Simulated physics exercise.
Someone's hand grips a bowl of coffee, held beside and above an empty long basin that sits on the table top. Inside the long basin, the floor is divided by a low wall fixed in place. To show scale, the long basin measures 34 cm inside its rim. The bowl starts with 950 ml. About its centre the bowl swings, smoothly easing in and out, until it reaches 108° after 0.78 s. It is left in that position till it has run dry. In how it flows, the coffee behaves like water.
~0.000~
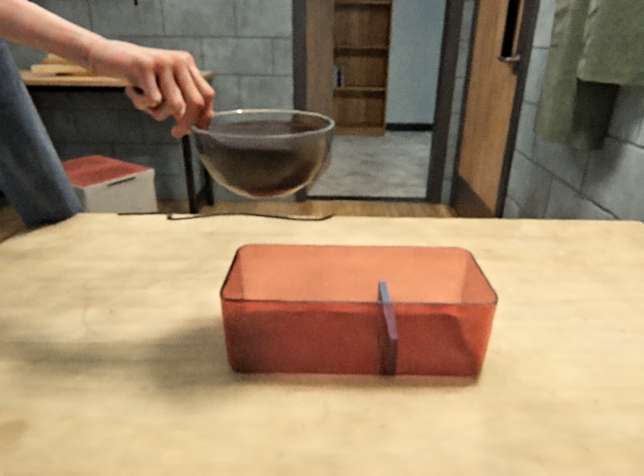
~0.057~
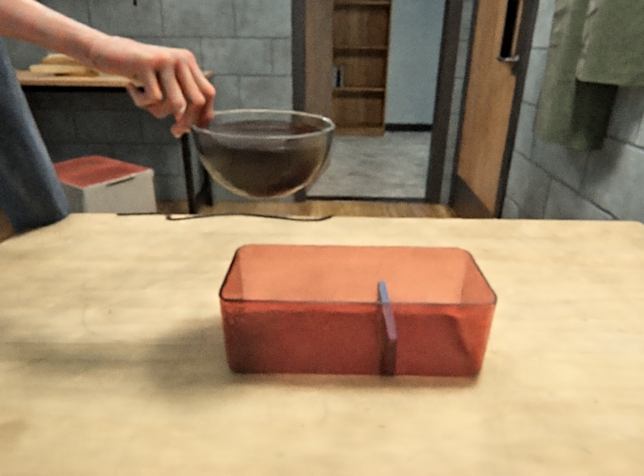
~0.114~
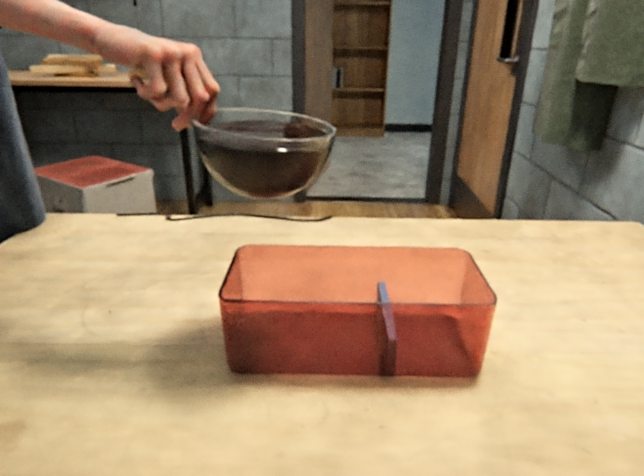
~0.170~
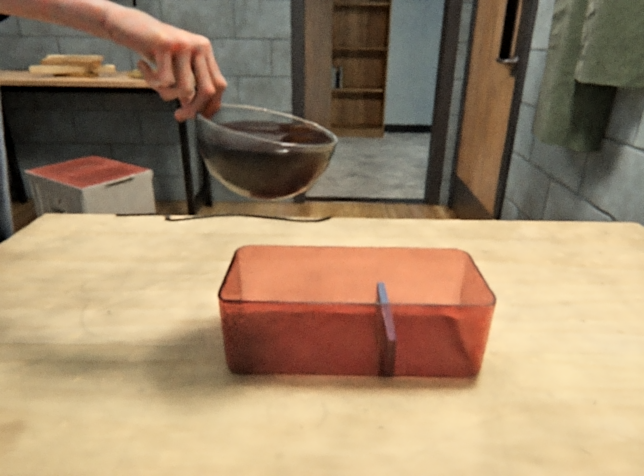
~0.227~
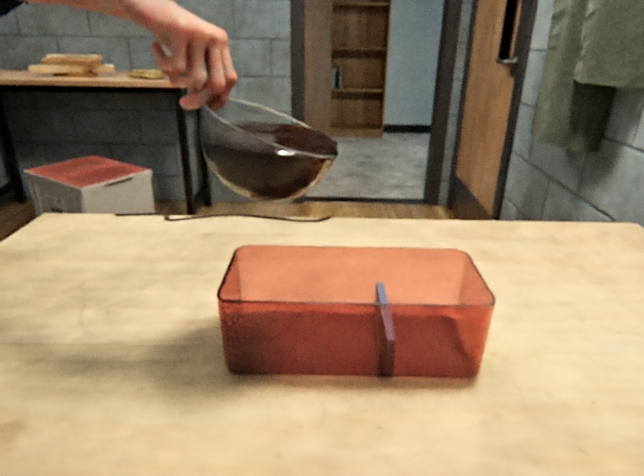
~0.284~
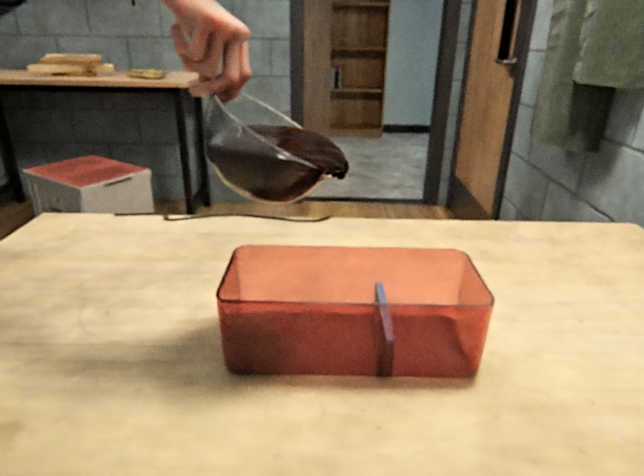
A person's hand at the upper left grips the rim of a clear glass bowl of dark coffee, held above an empty, translucent red long basin with a bluish upright wall inside. The basin sits on a pale wooden table in a grey-block room with a doorway and shelves behind, seen from a still, slightly raised front view. The bowl starts level, then tilts gradually rightward as the hand rises, the coffee reaching its lowered right rim and just starting over it.
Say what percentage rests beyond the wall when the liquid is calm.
Roughly 28 per cent rests beyond the wall.
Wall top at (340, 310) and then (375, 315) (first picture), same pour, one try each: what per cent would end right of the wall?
Result: 80 per cent, then 45 per cent.
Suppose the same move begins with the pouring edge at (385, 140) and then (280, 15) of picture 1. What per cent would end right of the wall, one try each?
I'd say 65 percent on the first go, 5 percent on the next.
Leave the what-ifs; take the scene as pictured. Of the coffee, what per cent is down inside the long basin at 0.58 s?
46 %, roughly.
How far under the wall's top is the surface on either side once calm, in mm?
Looks like roughly 32 mm on the left and roughly 38 mm on the right.
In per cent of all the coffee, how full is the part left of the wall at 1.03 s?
66 %.
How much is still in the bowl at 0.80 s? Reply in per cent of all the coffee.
0 %.
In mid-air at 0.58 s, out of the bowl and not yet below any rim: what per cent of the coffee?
Near 38 per cent at that moment.
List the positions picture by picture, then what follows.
In the first frame, it leans 0°; its right rim is at (333, 125); the coffee meets the walls at (199, 131) and (331, 133); the long basin's rim runs from (230, 270) to (483, 274); the wall's top is at (388, 308).
In the second frame, it leans 1°; its right rim is at (333, 127); the coffee meets the walls at (199, 130) and (330, 134).
In the third frame, it leans 6°; its right rim is at (335, 132); the coffee meets the walls at (201, 129) and (331, 137).
In the fourth frame, it leans 12°; its right rim is at (336, 141); the coffee meets the walls at (203, 128) and (334, 140).
In the fifth frame, it leans 21°; its right rim is at (337, 153); the coffee meets the walls at (206, 130) and (335, 148); 2 per cent is over the edge.
In the sixth frame, it leans 32°; its right rim is at (335, 166); the coffee meets the walls at (209, 134) and (330, 155); 8 per cent is over the edge.
By 0.58 s the tilt is 92° and 16 per cent is still to pour, 22 is left of the wall and 24 right of it.
By 0.80 s the tilt is 108° and 0 per cent is still to pour, 67 is left of the wall and 26 right of it.
By 1.03 s the tilt is 108° and 0 per cent is still to pour, 67 is left of the wall and 28 right of it.
By 1.28 s the tilt is 108° and 0 per cent is still to pour, 67 is left of the wall and 28 right of it.
At rest 67 per cent lies left of the wall, 28 right of it and 5 outside.
